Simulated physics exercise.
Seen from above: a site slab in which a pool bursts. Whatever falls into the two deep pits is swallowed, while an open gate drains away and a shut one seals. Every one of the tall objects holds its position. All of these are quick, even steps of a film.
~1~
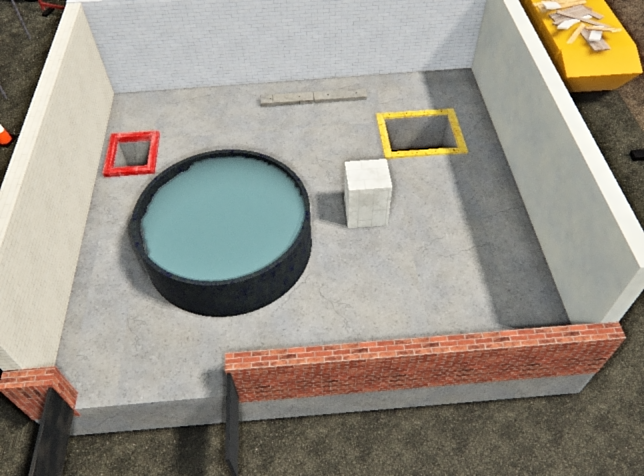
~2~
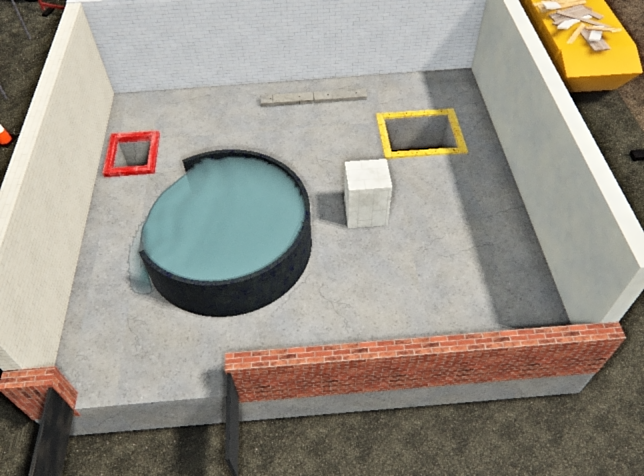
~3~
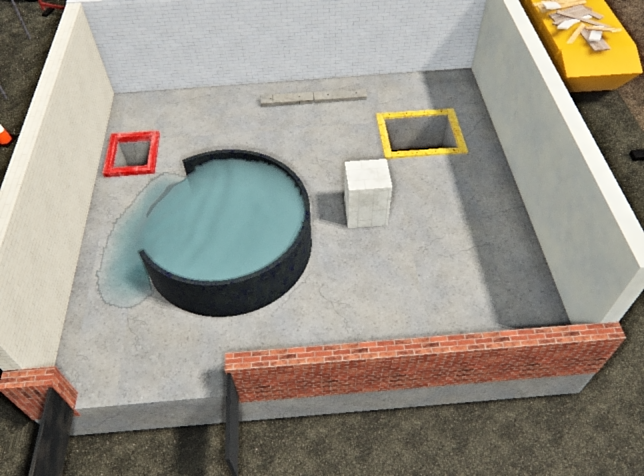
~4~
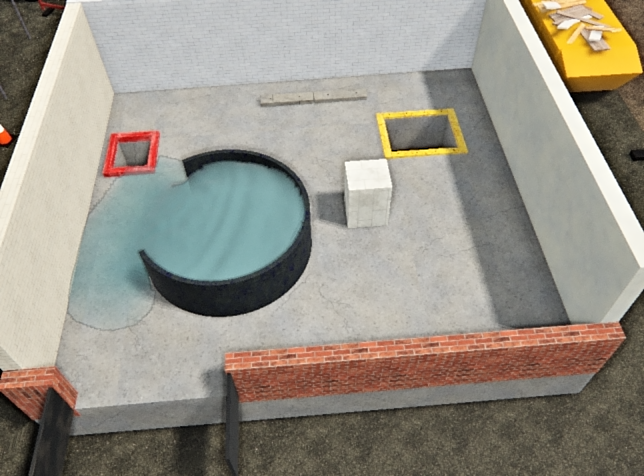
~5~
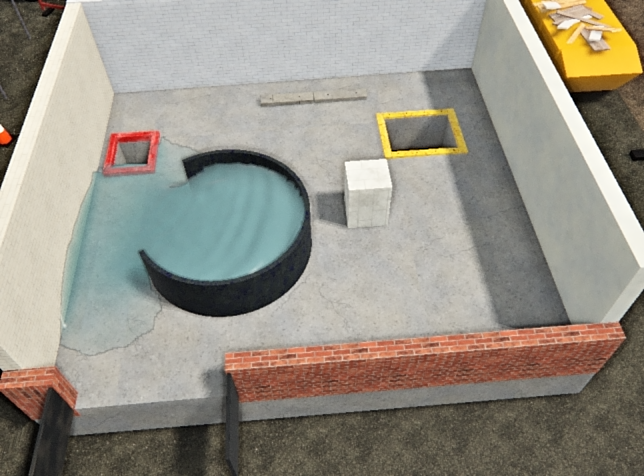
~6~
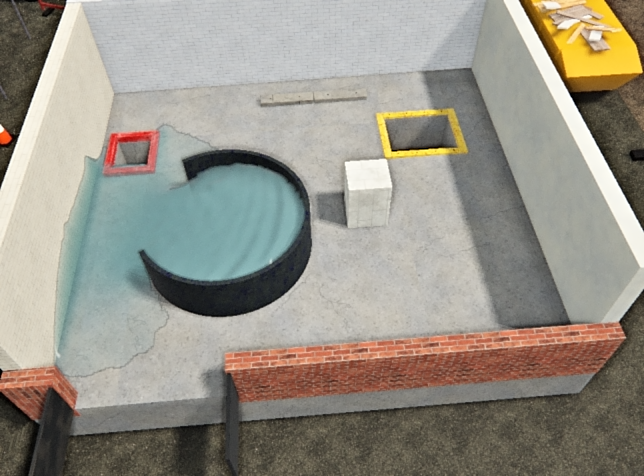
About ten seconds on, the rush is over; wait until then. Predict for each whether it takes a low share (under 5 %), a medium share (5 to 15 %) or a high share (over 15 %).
Prediction: The gate takes a high share; the yellow pit takes a low share; the red pit takes a high share.
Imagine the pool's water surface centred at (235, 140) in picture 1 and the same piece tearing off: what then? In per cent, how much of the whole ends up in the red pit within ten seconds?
I'd put the red pit at 35 per cent of the whole.
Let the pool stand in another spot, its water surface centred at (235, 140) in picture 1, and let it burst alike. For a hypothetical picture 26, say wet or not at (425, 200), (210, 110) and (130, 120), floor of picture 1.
Well, first one stays dry, second one got wet, third one got wet.
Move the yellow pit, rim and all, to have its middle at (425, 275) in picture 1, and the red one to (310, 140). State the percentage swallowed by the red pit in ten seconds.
Share, red pit, approx.: 2 in a hundred.
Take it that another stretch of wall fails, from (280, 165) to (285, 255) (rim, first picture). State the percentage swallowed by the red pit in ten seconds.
The red pit gets 2 per cent.
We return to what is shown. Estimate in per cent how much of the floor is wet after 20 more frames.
It should be close to 45 %.
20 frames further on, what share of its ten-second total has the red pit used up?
Roughly 90 per cent.
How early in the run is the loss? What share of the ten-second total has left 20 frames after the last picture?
Approximately 55 %.
A moment on, water covers 20 % of the floor; the gate 0 %, the yellow pit 0 %, the red pit 3 %.
Next, water covers 25 % of the floor; the gate 3 %, the yellow pit 0 %, the red pit 10 %.
Then, water covers 45 % of the floor; the gate 11 %, the yellow pit 0 %, the red pit 17 %.
Later, water covers 70 % of the floor; the gate 22 %, the yellow pit 0 %, the red pit 19 %.
In the end, water covers 95 % of the floor; the gate 29 %, the yellow pit 1 %, the red pit 19 %.
